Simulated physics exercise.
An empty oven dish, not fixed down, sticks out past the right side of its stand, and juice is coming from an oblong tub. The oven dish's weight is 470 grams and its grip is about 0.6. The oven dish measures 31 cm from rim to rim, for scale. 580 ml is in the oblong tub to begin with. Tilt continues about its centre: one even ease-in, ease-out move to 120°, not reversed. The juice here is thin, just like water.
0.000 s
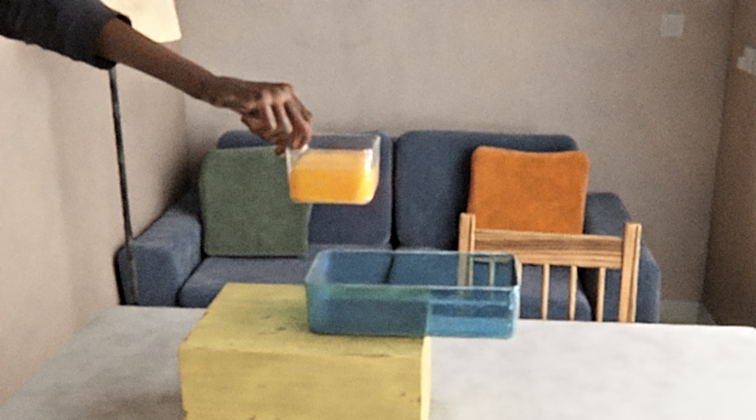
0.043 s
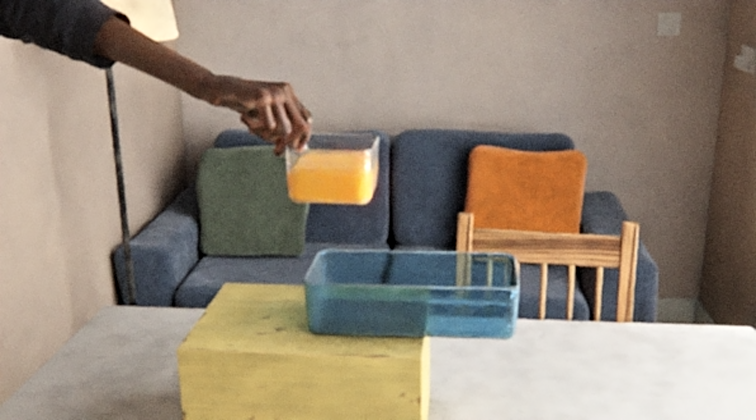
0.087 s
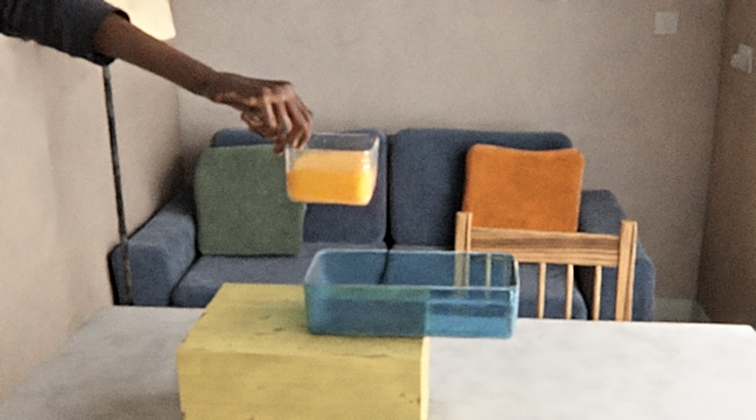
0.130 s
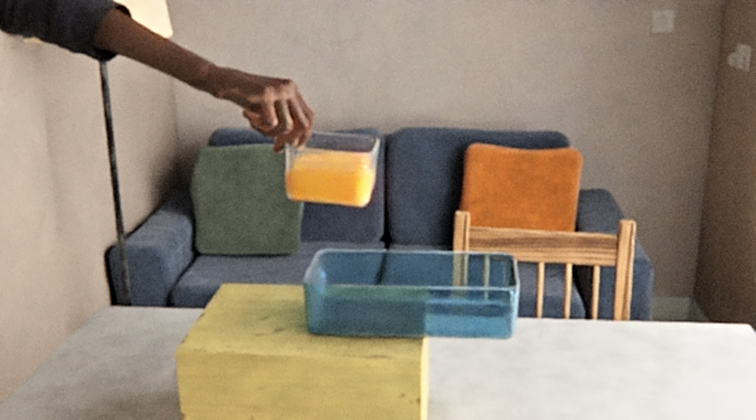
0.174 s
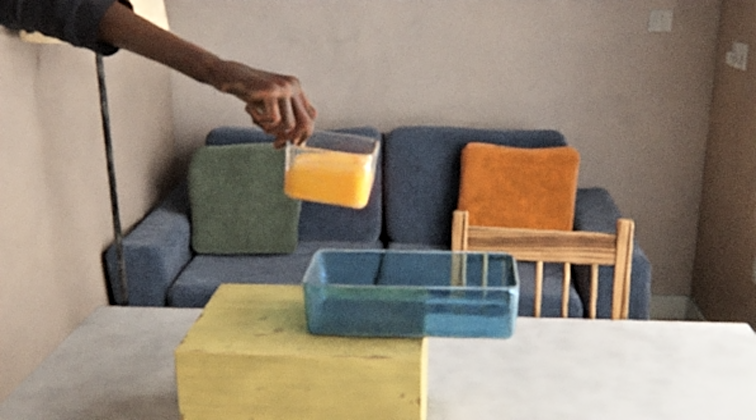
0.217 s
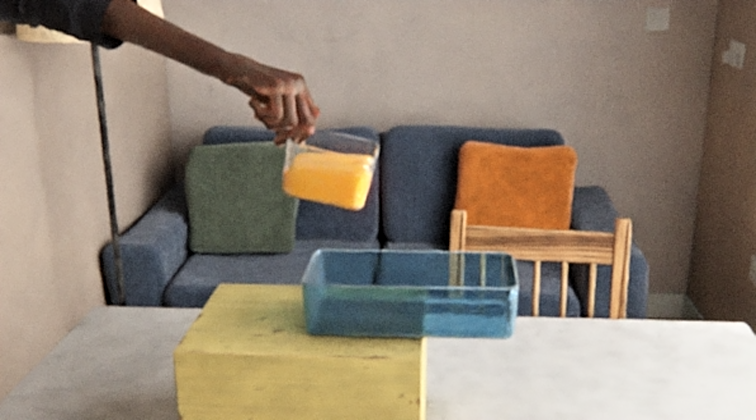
A hand slowly tilts a clear tub of orange juice above an empty blue dish.
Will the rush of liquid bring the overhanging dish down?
No, it stays.
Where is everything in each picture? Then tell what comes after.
Tilt 0°; pouring edge (376, 144); surface from (296, 161) to (374, 162); the oven dish's rim runs from (313, 267) to (517, 272); the block's edge is at (420, 359), in the first picture.
Tilt 0°; pouring edge (375, 145); surface from (295, 161) to (373, 162), in the second picture.
Tilt 2°; pouring edge (375, 146); surface from (295, 161) to (373, 163), in the third picture.
Tilt 4°; pouring edge (376, 147); surface from (294, 161) to (373, 163), in the fourth picture.
Tilt 8°; pouring edge (376, 150); surface from (293, 161) to (373, 163), in the fifth picture.
Tilt 12°; pouring edge (377, 153); surface from (292, 160) to (372, 164), in the sixth picture.
By 0.62 s the tilt is 76° and 58 per cent is still to pour; the oven dish lies level with 6 per cent in it.
By 0.92 s the tilt is 115° and 6 per cent is still to pour; the oven dish lies level with 80 per cent in it.
By 1.22 s the tilt is 120° and 0 per cent is still to pour; the oven dish lies level with 98 per cent in it.
By 1.56 s the tilt is 120° and 0 per cent is still to pour; the oven dish lies level with 98 per cent in it.
At rest the oven dish lies level with 98 per cent in it.
